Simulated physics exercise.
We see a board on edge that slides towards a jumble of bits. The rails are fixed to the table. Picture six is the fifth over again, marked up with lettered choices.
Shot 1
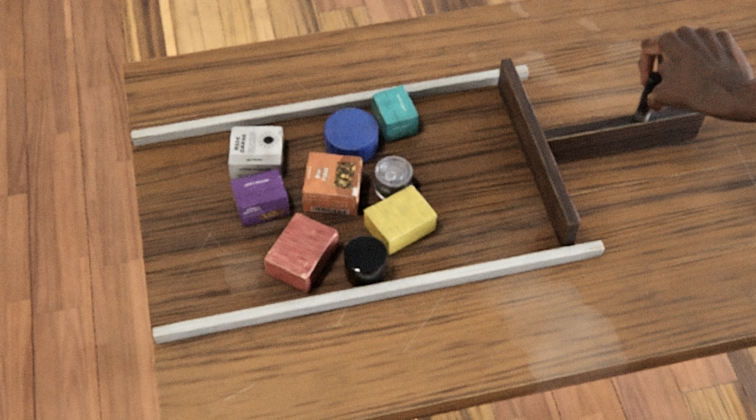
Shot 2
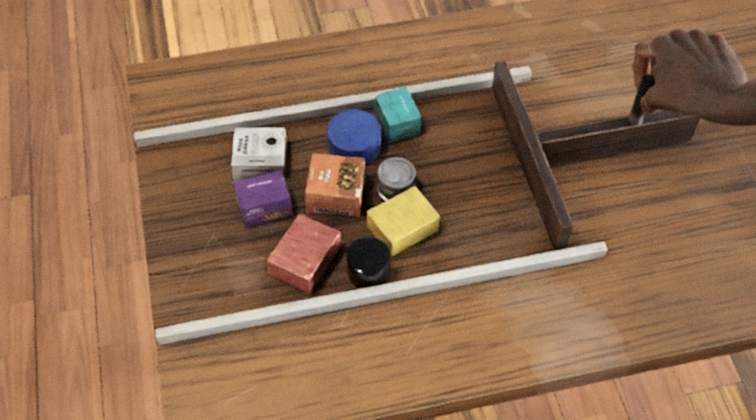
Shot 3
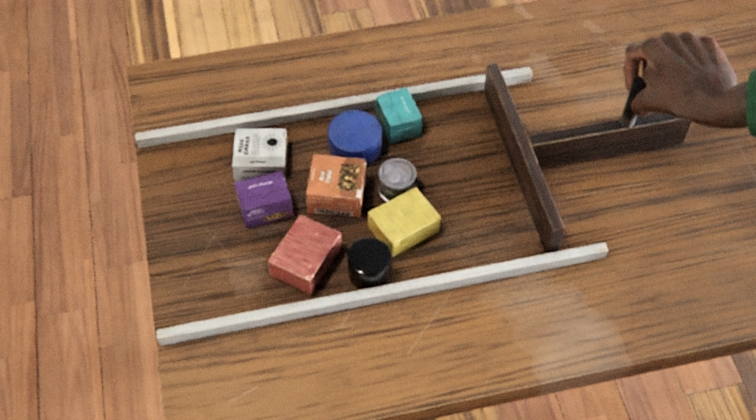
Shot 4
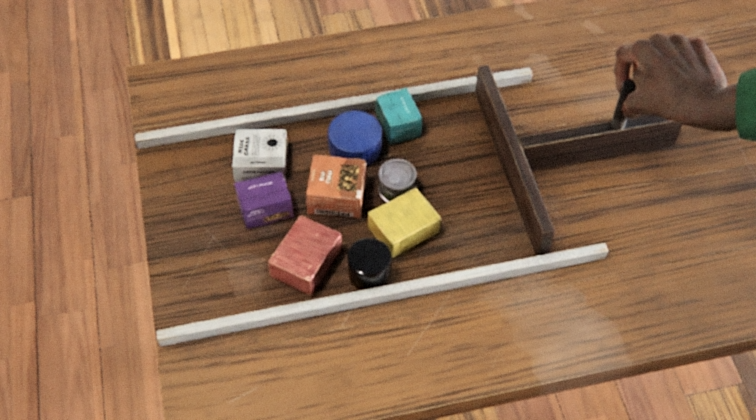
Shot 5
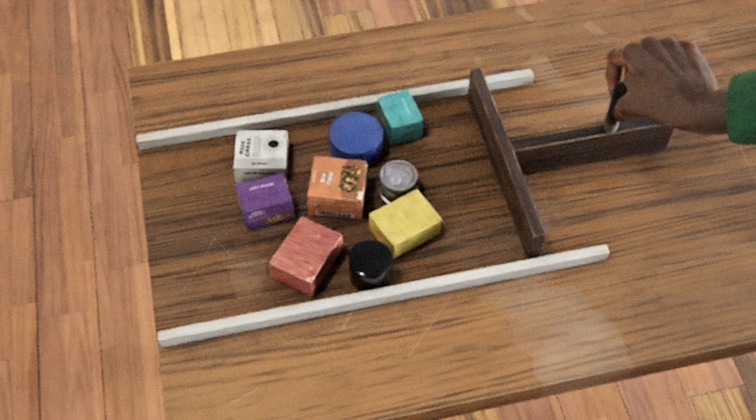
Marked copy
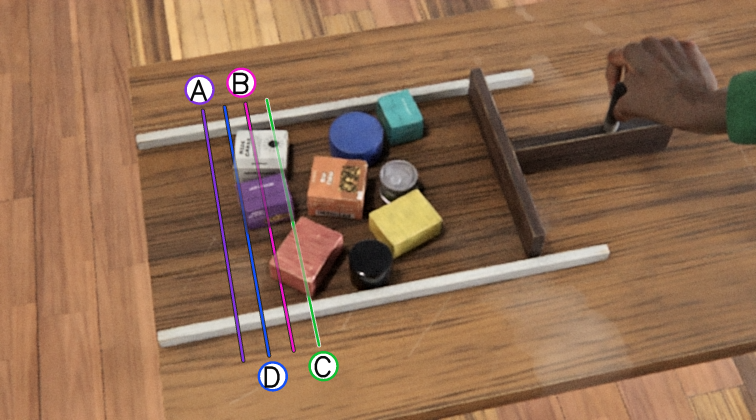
To begin with, a hand grips a dark board set on edge, right of a loose cluster of small coloured boxes, tins and pots between two pale rails. The hand then slides the board slowly left, narrowing the gap, while the cluster stays practically still, untouched by the board.
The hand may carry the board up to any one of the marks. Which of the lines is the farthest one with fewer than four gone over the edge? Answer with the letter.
Line A.
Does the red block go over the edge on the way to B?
No.
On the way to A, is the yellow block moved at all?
Yes.
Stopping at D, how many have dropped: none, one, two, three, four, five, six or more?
By then, two.
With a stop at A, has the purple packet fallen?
Yes.
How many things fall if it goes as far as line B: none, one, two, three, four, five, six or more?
In all, none.
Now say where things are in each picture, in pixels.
Board (539, 136); white box (257, 153); grey tin (393, 179), in the first frame.
Board (532, 139); black pot (368, 263), in the second frame.
Board (524, 141); purple packet (264, 199), in the third frame.
Board (514, 144); turquoise box (399, 117), in the fourth frame.
Board (506, 147); yellow block (405, 224); white box (262, 157); grey tin (398, 183), in the fifth frame.
On the marked copy, A at (221, 225); B at (267, 216); C at (291, 212); D at (245, 220).
Taking A. A third of the way, board (405, 165); turquoise box (362, 124); blue tin (322, 147).
Two thirds of the way, board (303, 183); white box (171, 172); purple packet (178, 208).
When it is over, board (222, 197); purple packet over the edge; white box over the edge; three fallen.
As for the rest, B is within the limit but short; C is within the limit but short; D is within the limit but short.
